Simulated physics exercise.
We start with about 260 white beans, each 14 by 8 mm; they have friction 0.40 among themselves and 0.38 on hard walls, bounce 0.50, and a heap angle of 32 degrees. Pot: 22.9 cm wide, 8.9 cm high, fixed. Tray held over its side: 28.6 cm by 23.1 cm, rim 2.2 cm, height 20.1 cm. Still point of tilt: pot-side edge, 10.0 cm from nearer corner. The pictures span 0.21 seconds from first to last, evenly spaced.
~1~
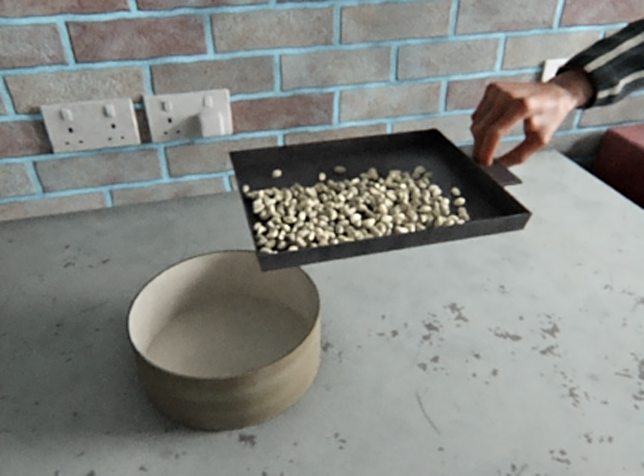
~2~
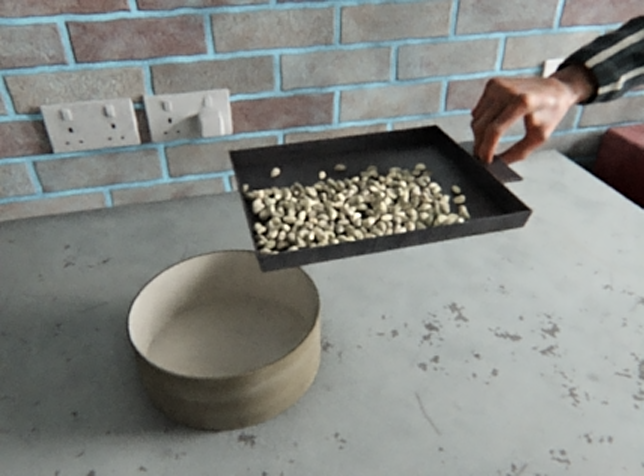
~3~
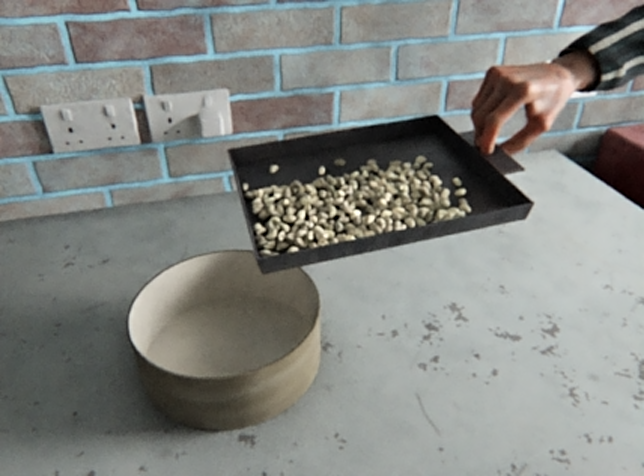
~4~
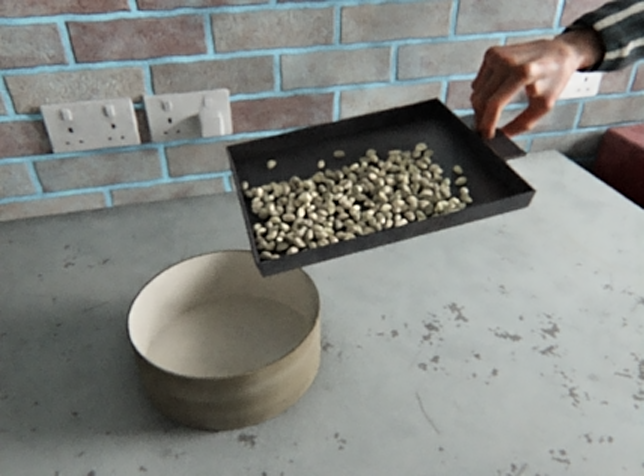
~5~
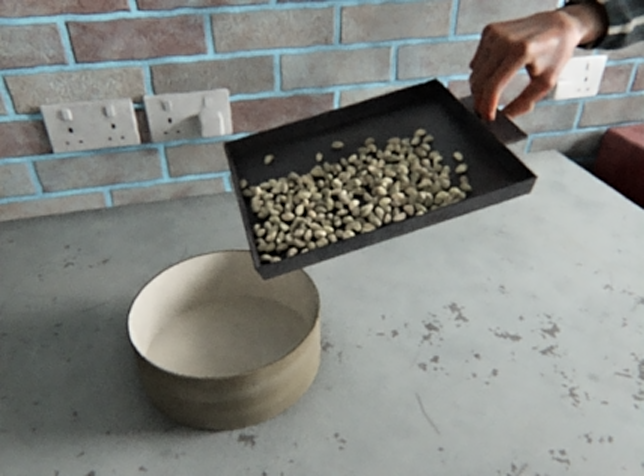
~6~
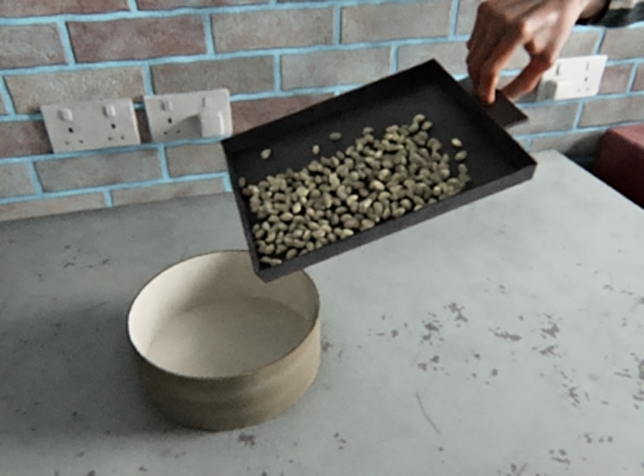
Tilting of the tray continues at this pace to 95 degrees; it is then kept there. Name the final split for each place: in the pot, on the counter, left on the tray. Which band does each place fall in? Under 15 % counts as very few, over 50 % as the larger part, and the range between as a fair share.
Pot: The larger part. Counter: Very few. Tray: Very few.
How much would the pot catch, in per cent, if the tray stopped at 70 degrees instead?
That would be around 60 percent.
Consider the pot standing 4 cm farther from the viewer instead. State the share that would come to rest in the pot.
35 %.
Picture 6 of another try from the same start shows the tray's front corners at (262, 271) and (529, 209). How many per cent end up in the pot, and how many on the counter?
The pot gets 55 and the counter 45.
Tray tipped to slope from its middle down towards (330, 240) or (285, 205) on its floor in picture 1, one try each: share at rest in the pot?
The share comes to about 70 in a hundred, then about 85 in a hundred.
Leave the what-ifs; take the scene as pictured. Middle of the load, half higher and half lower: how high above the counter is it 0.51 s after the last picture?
The halfway line is at about 20 cm.
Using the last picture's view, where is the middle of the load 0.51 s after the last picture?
Load centre, approx.: (266, 254) px.
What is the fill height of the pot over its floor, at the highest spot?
Height: Approx. 3.0 cm.
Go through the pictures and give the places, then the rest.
Tray tilt 0 degrees, front corners at (261, 253) and (527, 212); middle of the pieces at (351, 212); pot at (226, 305), in the first frame.
Tray tilt 1 degrees, front corners at (261, 254) and (528, 209); middle of the pieces at (351, 211), in the second frame.
Tray tilt 4 degrees, front corners at (260, 256) and (529, 202), lowest corner left front; middle of the pieces at (351, 208), in the third frame.
Tray tilt 8 degrees, front corners at (259, 260) and (531, 190), lowest corner left front; middle of the pieces at (351, 203), in the fourth frame.
Tray tilt 14 degrees, front corners at (259, 265) and (532, 176), lowest corner left front; middle of the pieces at (349, 197), in the fifth frame.
Tray tilt 19 degrees, front corners at (259, 269) and (532, 162), lowest corner left front; middle of the pieces at (348, 192); pot at (226, 305), in the sixth frame.
Then, 0.31 s after the last picture, tilt 57 degrees; the tray holds 100 %, the pot 0 %.
Then, 0.51 s after the last picture, tilt 81 degrees; the tray holds 90 %, the pot 0 %.
Then, 0.83 s after the last picture, tilt 95 degrees; the tray holds 5 %, the pot 80 %.
In the end, pot 90 %, counter 5 %, tray 0 %.
